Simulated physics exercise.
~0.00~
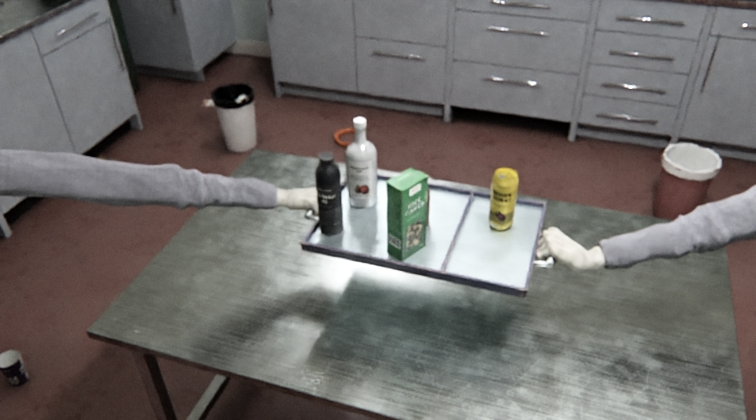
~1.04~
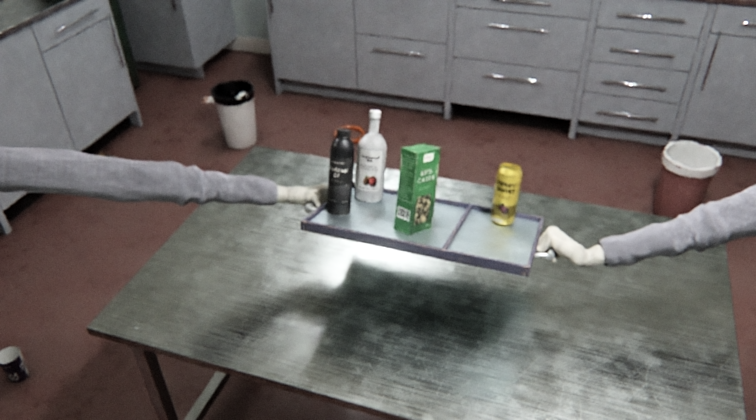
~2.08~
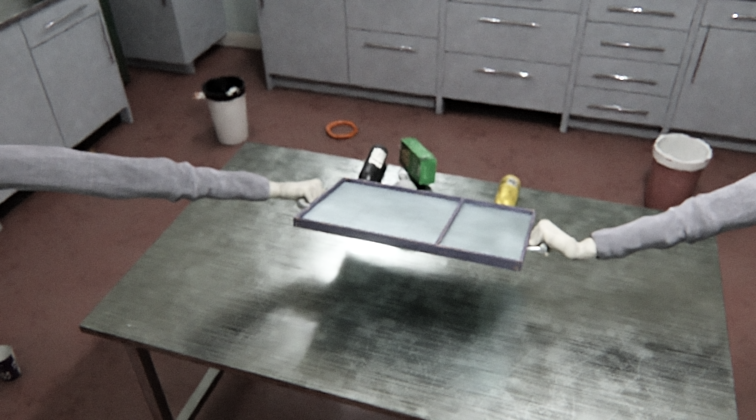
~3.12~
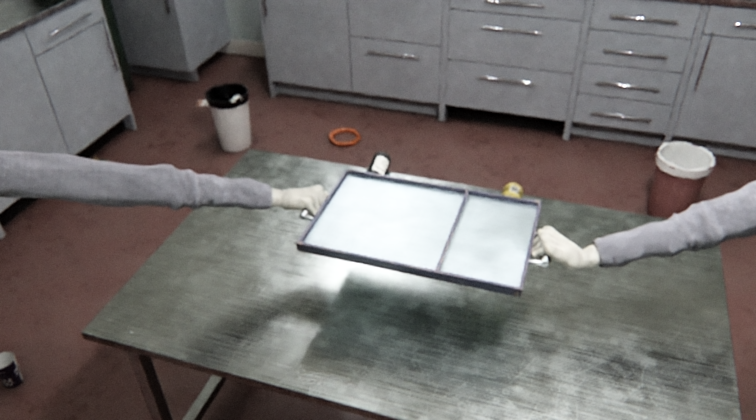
Everything slid off a tray held by two hands above a table as it tipped away toward the far side, with the bottles, green carton and yellow can leaning and then toppling over the far edge, before the emptied tray came back nearly level.
